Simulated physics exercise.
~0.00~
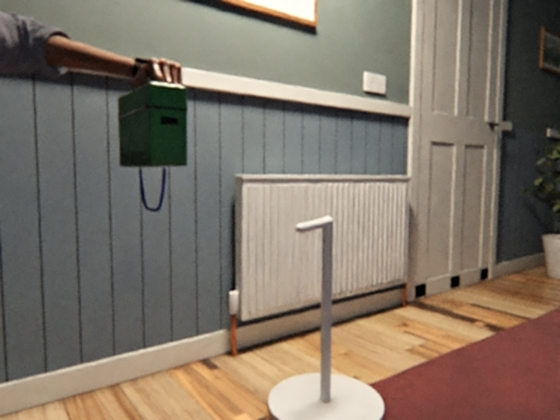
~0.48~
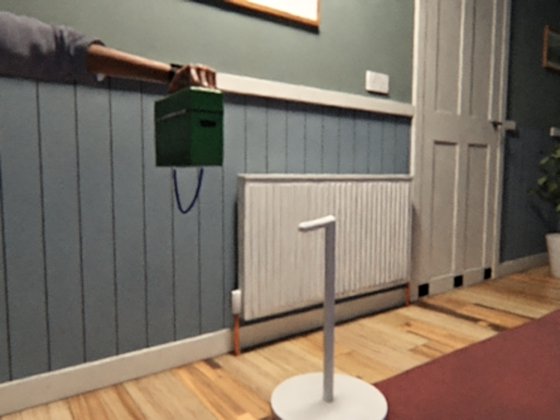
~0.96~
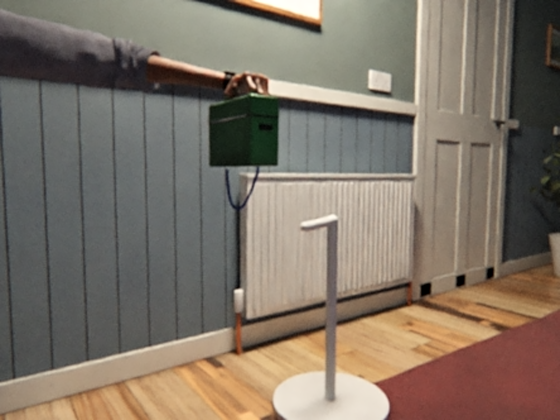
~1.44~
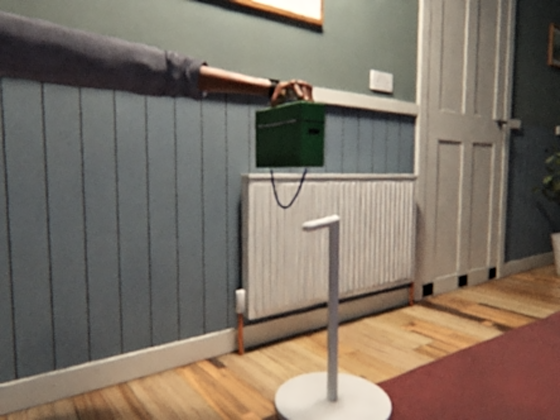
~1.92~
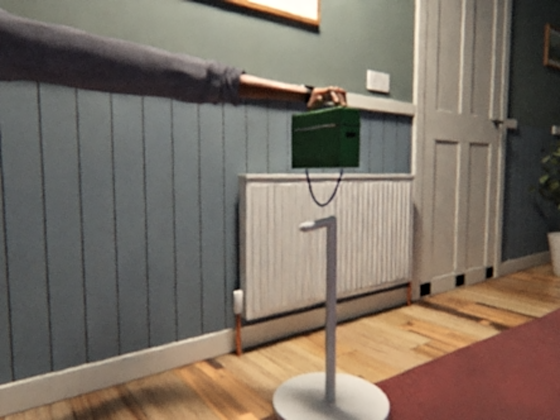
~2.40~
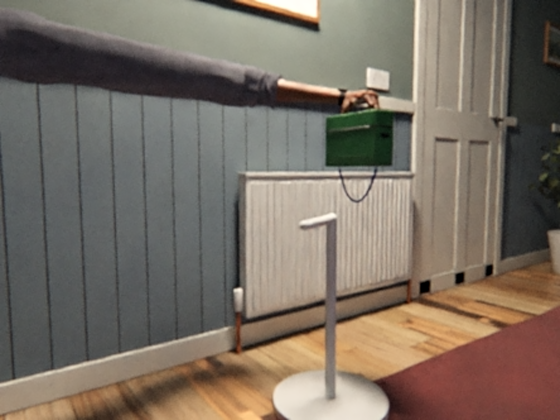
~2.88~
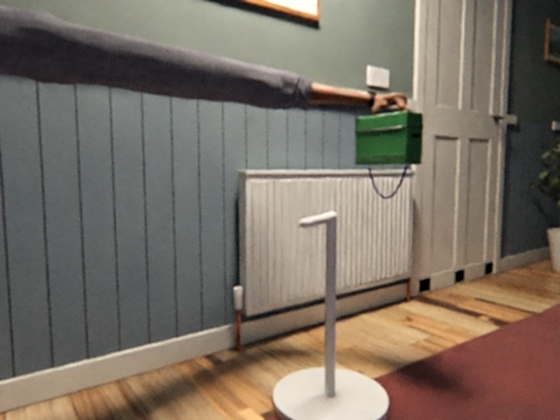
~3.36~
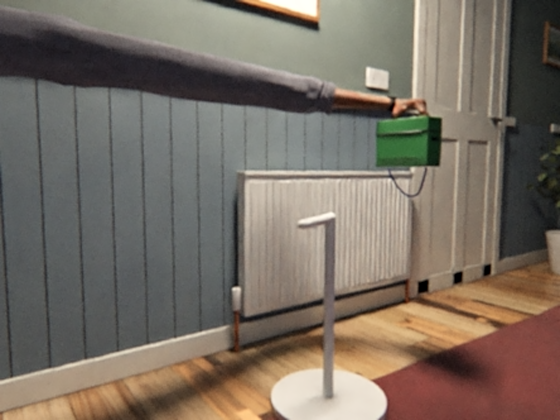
In the video, an outstretched arm in a dark sleeve carries a green case with a dangling loop rightward past a radiator. The case passes above a white hooked stand without catching and ends up to its right, still held in the hand.
